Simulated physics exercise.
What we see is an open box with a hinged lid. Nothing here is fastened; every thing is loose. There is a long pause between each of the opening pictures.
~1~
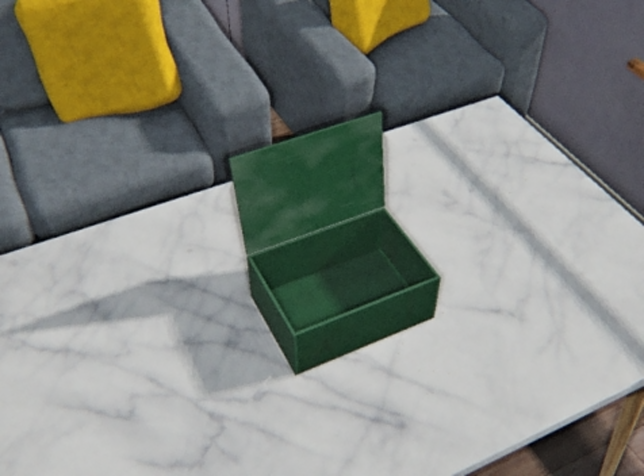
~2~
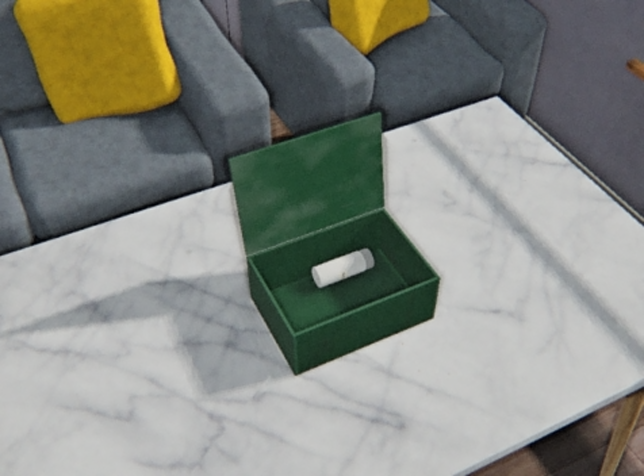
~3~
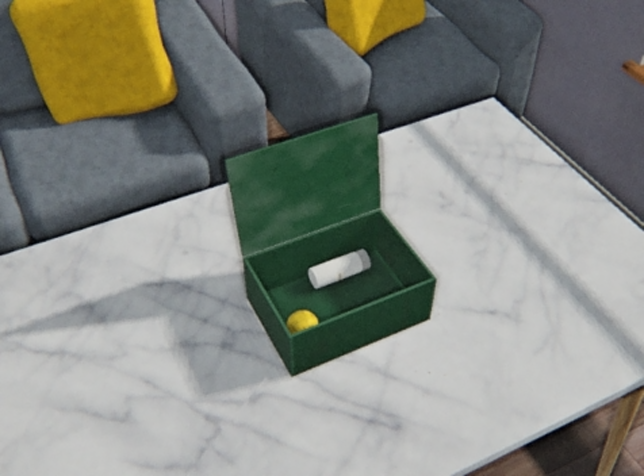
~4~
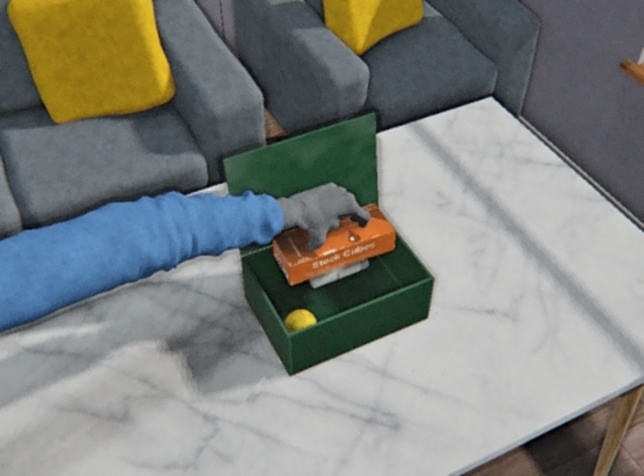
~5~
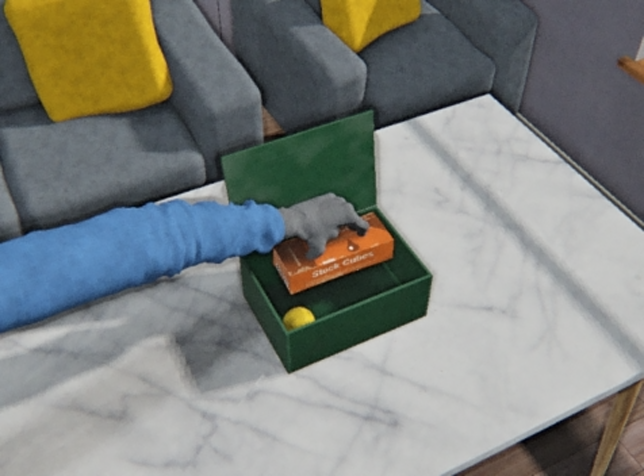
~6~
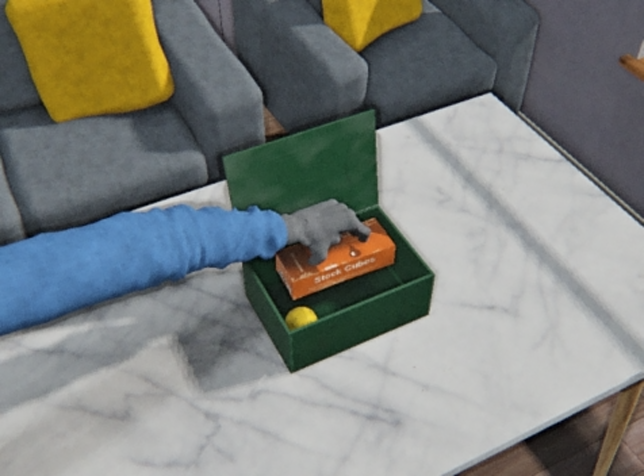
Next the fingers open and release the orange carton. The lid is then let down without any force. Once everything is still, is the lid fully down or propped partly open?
Watch - the lid drops into place nicely.
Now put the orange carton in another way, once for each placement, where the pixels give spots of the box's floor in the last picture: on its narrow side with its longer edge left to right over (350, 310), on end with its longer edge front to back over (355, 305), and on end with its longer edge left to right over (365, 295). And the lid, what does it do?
Try 1: Lid stays raised; try 2: Lid stays raised; try 3: Lid stays raised.
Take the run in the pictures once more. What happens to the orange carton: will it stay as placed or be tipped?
Observation: The orange carton tilts over.
Then, 1.10 s after the last picture, lid starting down; orange carton tipped 40° from how it was near (335, 270).
Then, 1.70 s after the last picture, lid 53° above the rim; orange carton tipped 40° from how it was near (335, 270).
Then, 2.20 s after the last picture, lid 14° above the rim; orange carton tipped 40° from how it was near (335, 270).
At rest, lid shut; tipped over in the box, orange carton; the other 2 in place. Seen from the same camera at the end, orange carton near (335, 270).
